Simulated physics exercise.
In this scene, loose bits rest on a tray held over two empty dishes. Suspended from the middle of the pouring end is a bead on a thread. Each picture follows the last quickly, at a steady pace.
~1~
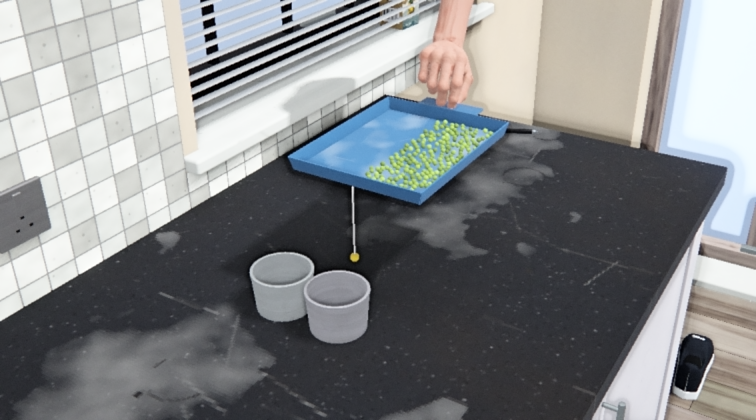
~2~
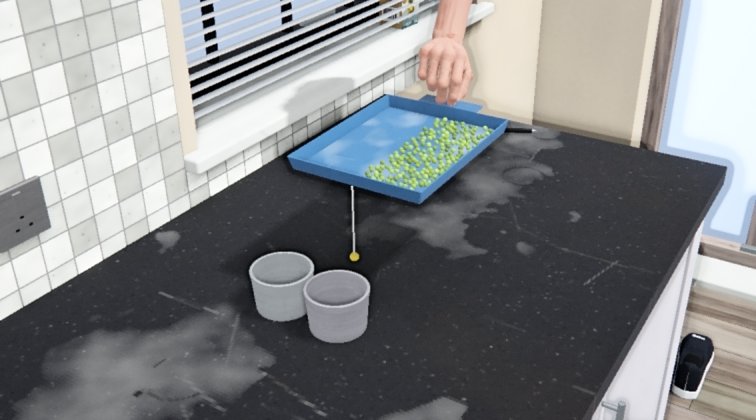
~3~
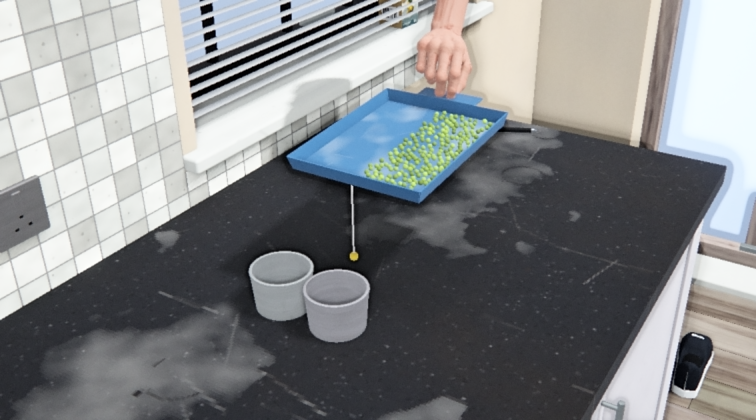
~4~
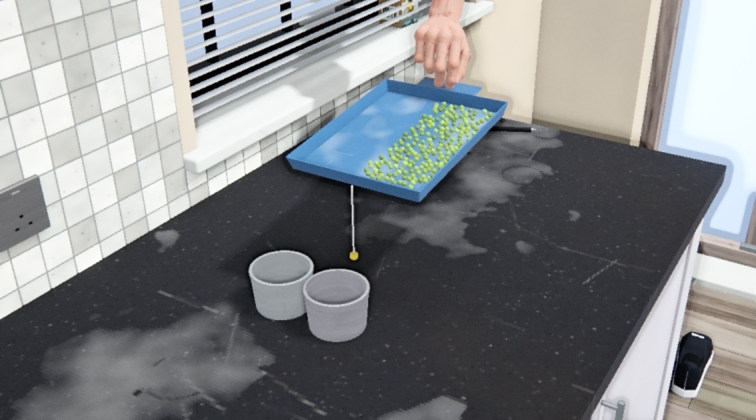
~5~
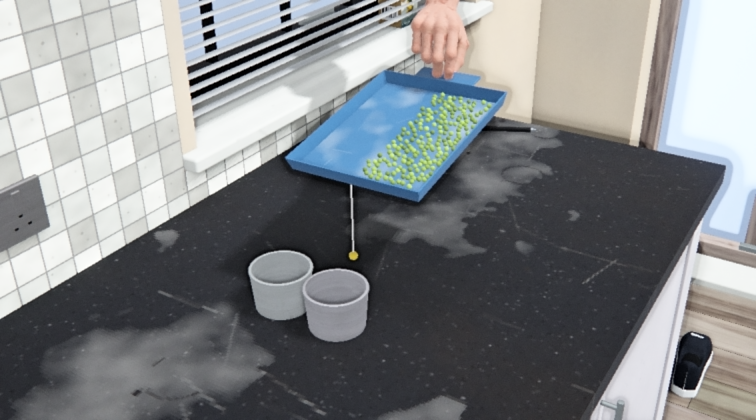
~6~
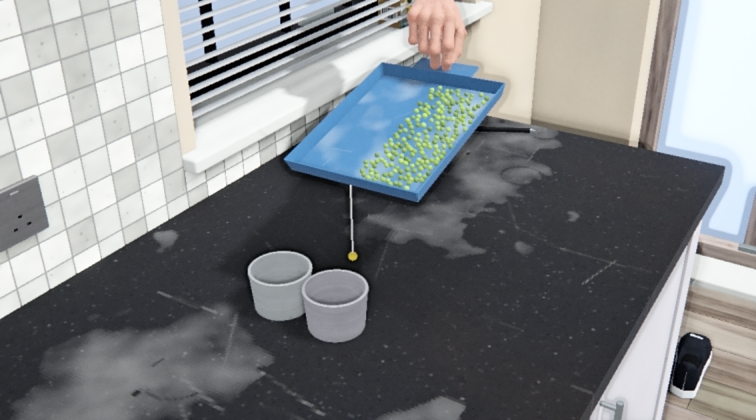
A hand slowly raises the back of a blue tray of peas above two grey dishes.
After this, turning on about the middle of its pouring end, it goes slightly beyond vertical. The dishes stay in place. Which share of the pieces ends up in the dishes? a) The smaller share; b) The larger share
The answer is b.
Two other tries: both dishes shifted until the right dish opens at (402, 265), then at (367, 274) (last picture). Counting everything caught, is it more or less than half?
For the two tries in order: Not as much as half, not as much as half.
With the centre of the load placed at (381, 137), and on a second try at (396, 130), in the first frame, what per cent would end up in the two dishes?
Estimate: 90 % first, 90 % second.
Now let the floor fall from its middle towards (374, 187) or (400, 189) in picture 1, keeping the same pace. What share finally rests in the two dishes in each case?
Shares: 10 %, then 0 %.
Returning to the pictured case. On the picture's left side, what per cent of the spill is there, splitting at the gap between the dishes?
It works out at some 20 percent.
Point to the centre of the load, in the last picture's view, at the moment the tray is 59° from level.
The load is centred about (368, 179).
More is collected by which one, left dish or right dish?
In the end, the right-side dish gets more.
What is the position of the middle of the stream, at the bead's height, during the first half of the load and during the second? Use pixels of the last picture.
First near (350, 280), later near (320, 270).
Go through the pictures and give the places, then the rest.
Corners of the pouring end at (293, 156) and (420, 190), level; middle of the load at (432, 156), dried peas; left dish at (264, 299); right dish at (319, 320); bead on its thread at (355, 257), in the first frame.
Corners of the pouring end at (293, 156) and (419, 190), level; middle of the load at (432, 154), in the second frame.
Corners of the pouring end at (292, 156) and (419, 189), tipped barely, level across its low end; middle of the load at (432, 150), in the third frame.
Corners of the pouring end at (291, 156) and (418, 189), tipped a little, level across its low end; middle of the load at (431, 145), in the fourth frame.
Corners of the pouring end at (290, 156) and (417, 189), tipped a little, level across its low end; middle of the load at (430, 140), in the fifth frame.
Corners of the pouring end at (289, 158) and (416, 190), tipped a little, level across its low end; middle of the load at (427, 137); left dish at (262, 298); right dish at (317, 319), in the sixth frame.
Soon after the last picture, tray tipped steeply; nearly all on the tray; a stray few in the right dish; a stray few outside both; a stray few in the air.
A little later, tray tipped right over; about a quarter on the tray; about a quarter in the right dish; a stray few in the left dish; a small part outside both; about a third in the air.
Later still, tray tipped past a quarter turn; about half in the right dish; about a quarter in the left dish; about a quarter outside both; a stray few in the air.
At rest, tray tipped past a quarter turn; about half in the right dish; about a quarter in the left dish; about a quarter outside both; a stray few in the air.
